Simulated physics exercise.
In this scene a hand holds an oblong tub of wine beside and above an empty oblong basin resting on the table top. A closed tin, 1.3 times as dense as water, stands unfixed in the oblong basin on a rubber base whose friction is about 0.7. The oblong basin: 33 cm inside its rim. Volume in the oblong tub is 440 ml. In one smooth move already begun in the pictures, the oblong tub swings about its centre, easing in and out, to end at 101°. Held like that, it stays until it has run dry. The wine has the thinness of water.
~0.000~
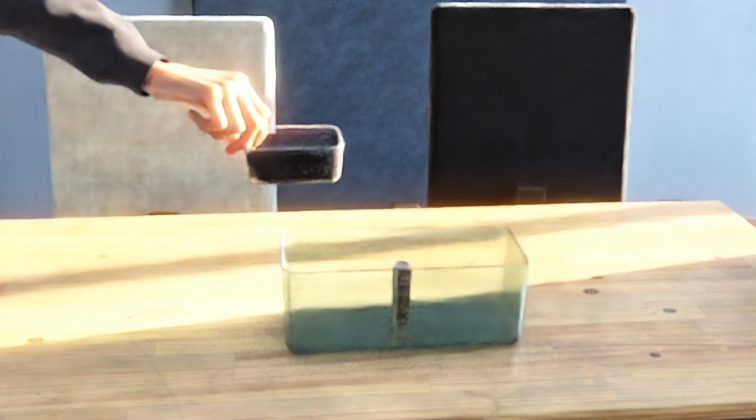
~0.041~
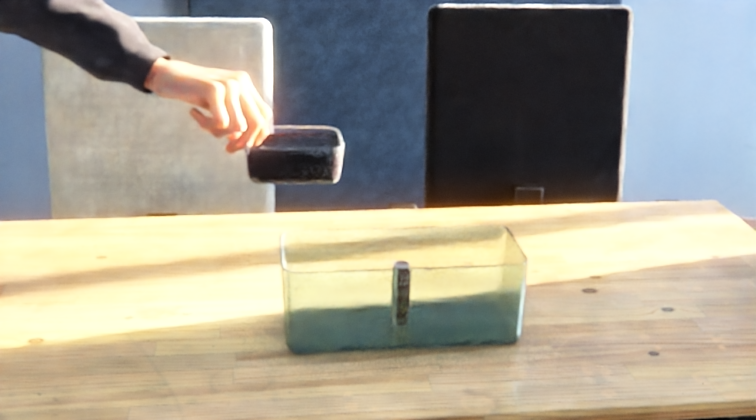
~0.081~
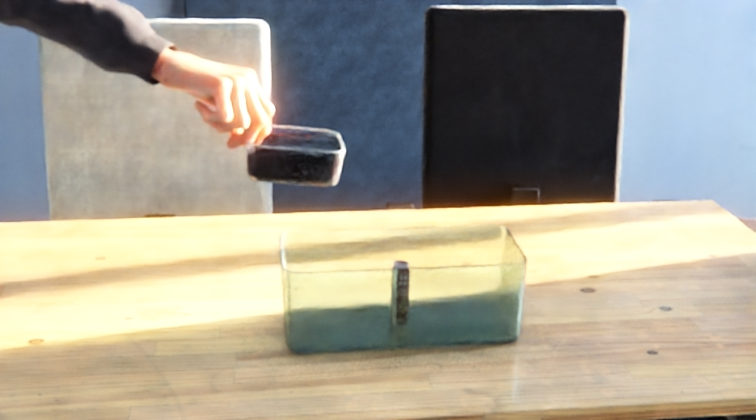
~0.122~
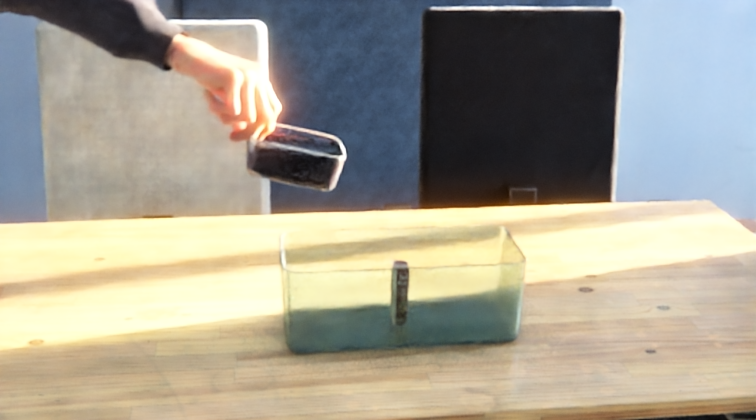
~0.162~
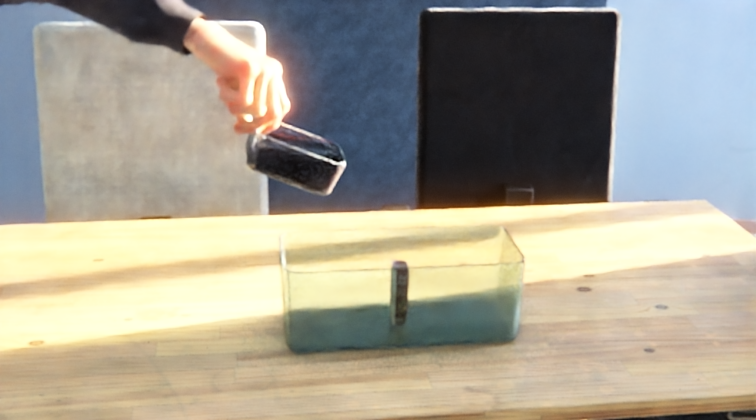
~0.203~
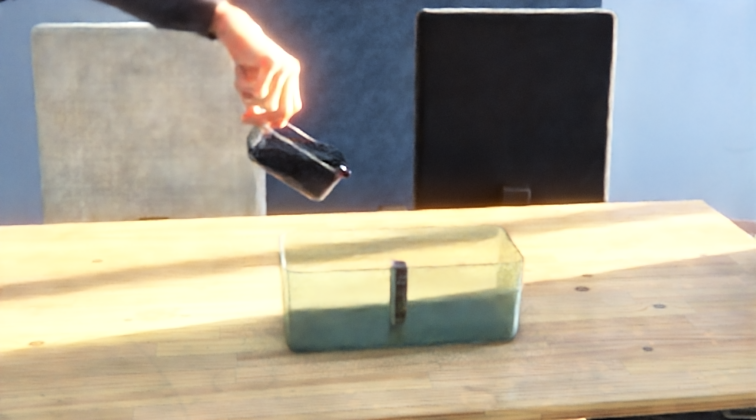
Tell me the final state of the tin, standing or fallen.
The tin ends fallen.
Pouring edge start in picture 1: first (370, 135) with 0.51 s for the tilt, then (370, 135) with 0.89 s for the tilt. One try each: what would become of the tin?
The tin stays vertical the first time and stays vertical the second time.
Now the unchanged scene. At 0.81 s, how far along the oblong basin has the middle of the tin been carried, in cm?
Reading: Roughly 4 cm.
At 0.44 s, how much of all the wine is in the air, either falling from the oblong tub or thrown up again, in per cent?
44 %.
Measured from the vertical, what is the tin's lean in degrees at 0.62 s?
Tilt: Around 10 degrees.
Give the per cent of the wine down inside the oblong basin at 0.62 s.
That comes to about 96 percent.
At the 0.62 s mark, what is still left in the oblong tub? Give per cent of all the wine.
Roughly 1 percent remains.
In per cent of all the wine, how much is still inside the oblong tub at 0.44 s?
Portion remaining: Approx. 8 per cent.
By 0.44 s the tilt is 97° and 8 per cent is still to pour; the tin stands where it began.
By 0.62 s the tilt is 101° and 1 per cent is still to pour; the tin leans 11°.
By 0.81 s the tilt is 101° and 0 per cent is still to pour; the tin leans 34°.
By 1.01 s the tilt is 101° and 0 per cent is still to pour; the tin lies on its side.
At rest the tin lies on its side.
